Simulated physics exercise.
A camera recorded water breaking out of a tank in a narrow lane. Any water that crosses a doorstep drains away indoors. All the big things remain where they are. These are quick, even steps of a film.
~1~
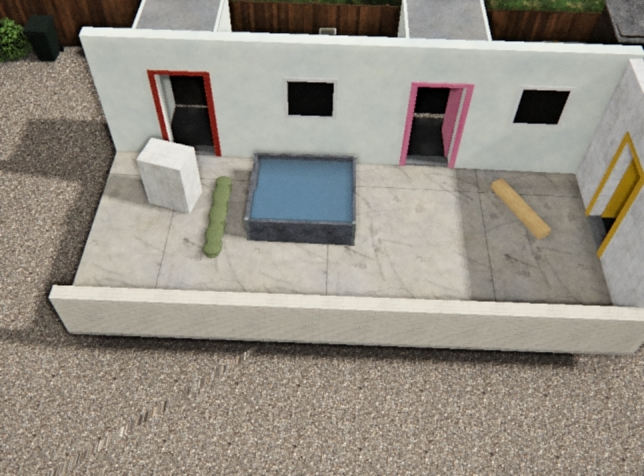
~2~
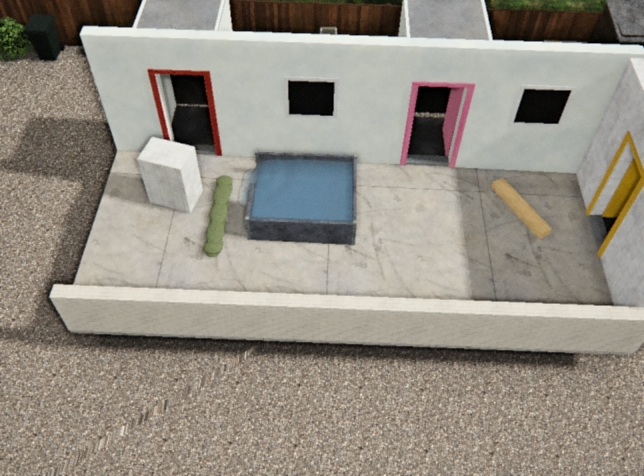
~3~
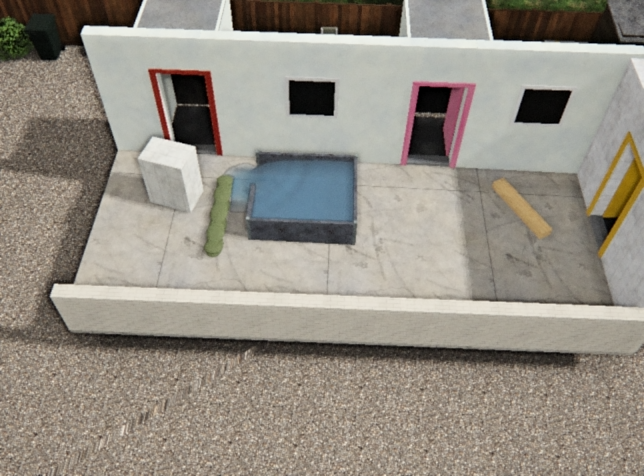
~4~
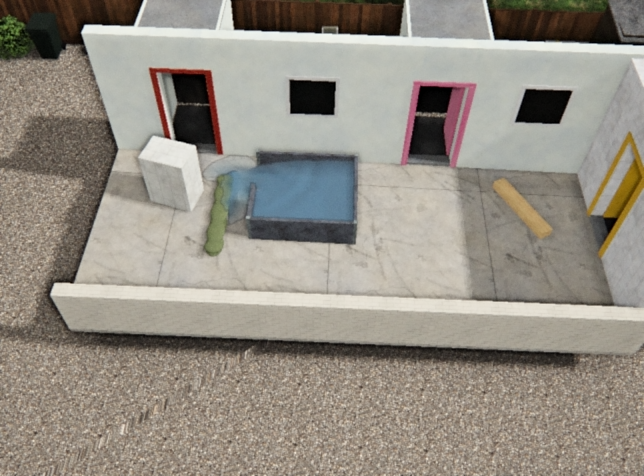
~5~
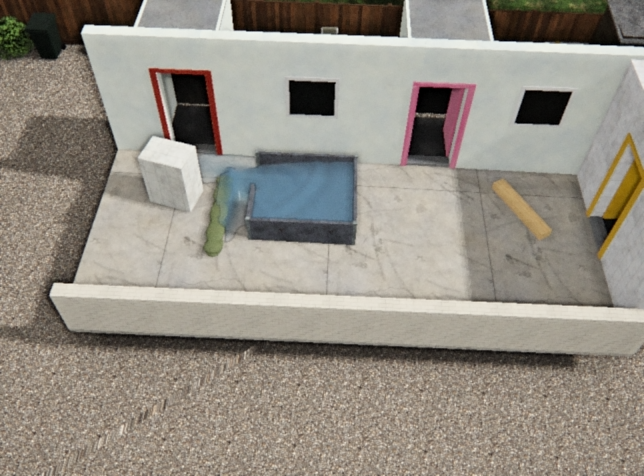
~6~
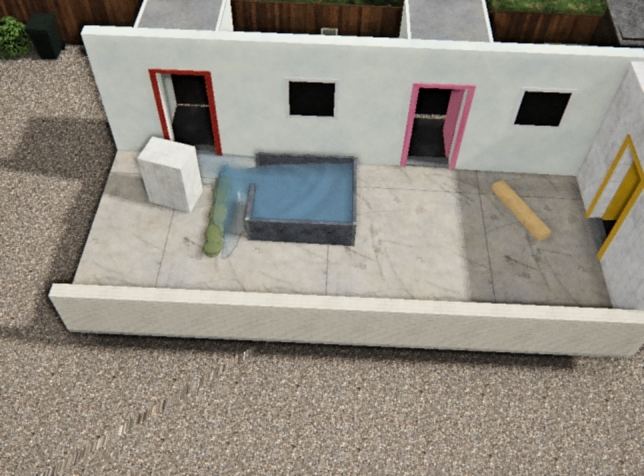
In a narrow walled lane, water pours from the tank's left side and spreads leftward.
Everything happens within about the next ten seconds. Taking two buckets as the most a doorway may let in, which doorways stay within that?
The yellow door stays within it, the pink door stays within it, the red door goes over it.
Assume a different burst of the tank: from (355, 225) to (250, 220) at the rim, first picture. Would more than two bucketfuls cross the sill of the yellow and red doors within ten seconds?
As I see it, the yellow door tops the mark and the red door stays short of it.
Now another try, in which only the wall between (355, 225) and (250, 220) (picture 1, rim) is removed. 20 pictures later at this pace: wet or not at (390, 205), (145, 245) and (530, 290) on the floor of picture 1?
Untouched, soaked, soaked.
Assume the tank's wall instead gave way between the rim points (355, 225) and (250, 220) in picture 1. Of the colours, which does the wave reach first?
The yellow-painted one.
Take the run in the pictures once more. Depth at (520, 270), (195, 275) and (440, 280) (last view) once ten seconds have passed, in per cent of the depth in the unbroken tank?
Readings in sequence: 4, 6, 2 percent.
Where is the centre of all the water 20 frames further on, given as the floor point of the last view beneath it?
Roughly (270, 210) in the last picture.
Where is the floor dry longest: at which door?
That would be the door marked yellow.
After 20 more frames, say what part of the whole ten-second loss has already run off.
It would be around 45 %.
A moment on, water covers 15 % of the floor; the yellow door not reached, the pink door not reached, the red door under two buckets in.
Next, water covers 25 % of the floor; the yellow door not reached, the pink door not reached, the red door over two buckets in.
Then, water covers 35 % of the floor; the yellow door not reached, the pink door wet at the sill, nothing in, the red door far over two buckets in.
Later, water covers 55 % of the floor; the yellow door not reached, the pink door wet at the sill, nothing in, the red door far over two buckets in.
In the end, water covers 70 % of the floor; the yellow door wet at the sill, nothing in, the pink door wet at the sill, nothing in, the red door far over two buckets in.
